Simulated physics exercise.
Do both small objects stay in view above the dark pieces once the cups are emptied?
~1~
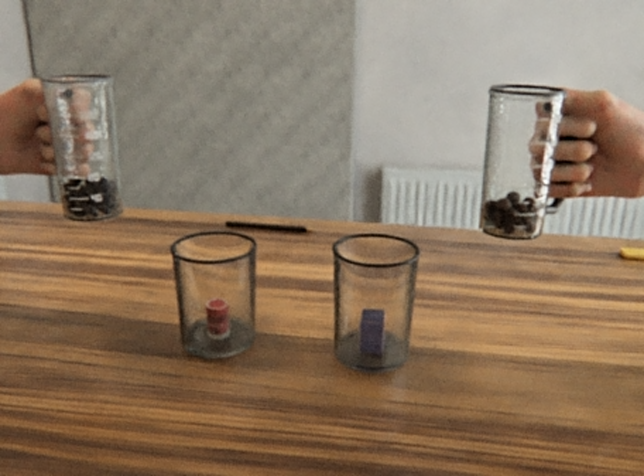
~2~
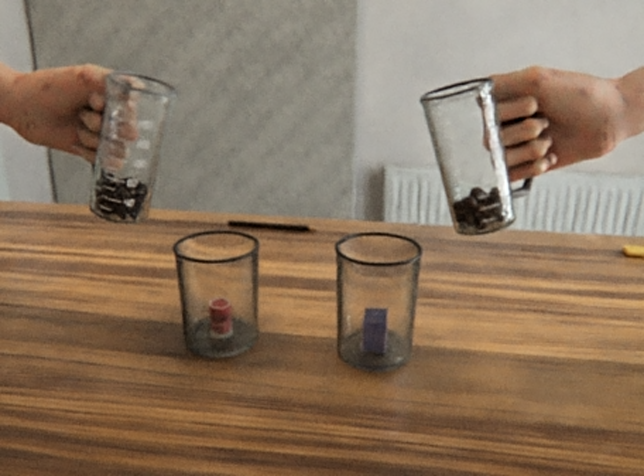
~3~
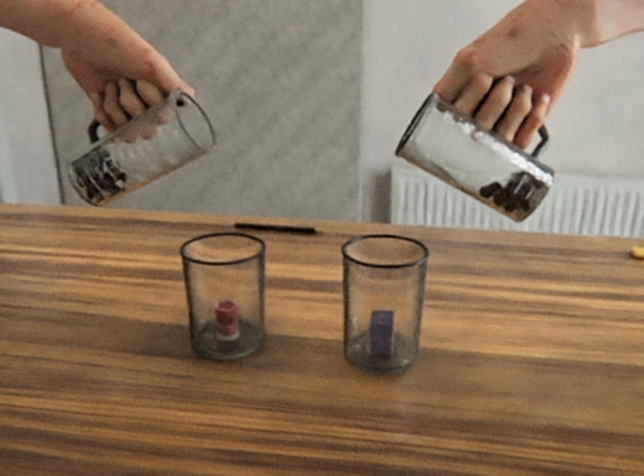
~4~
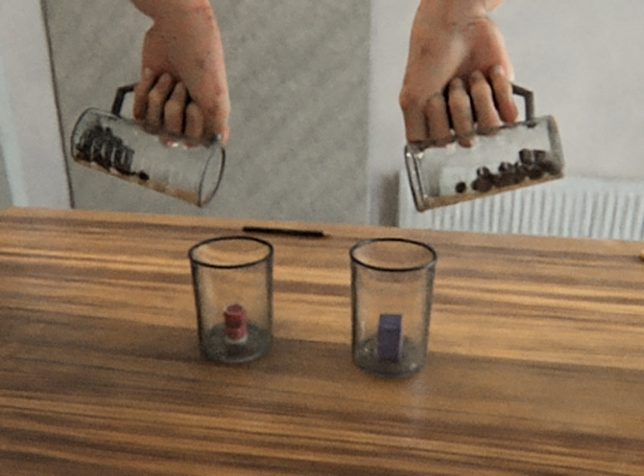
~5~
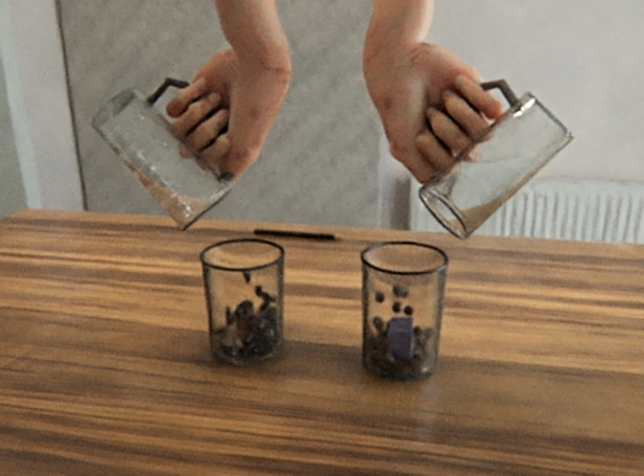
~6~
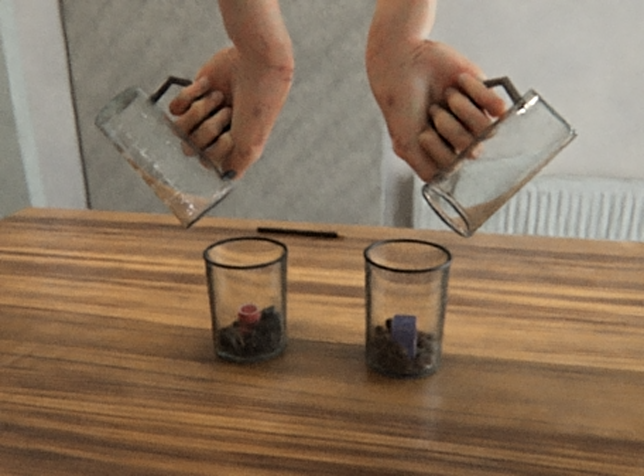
Yes, the red object on the left and the purple block on the right both still show above the dark pieces.
Two hands tip cups of dark pieces into two glasses, leaving both small objects showing.
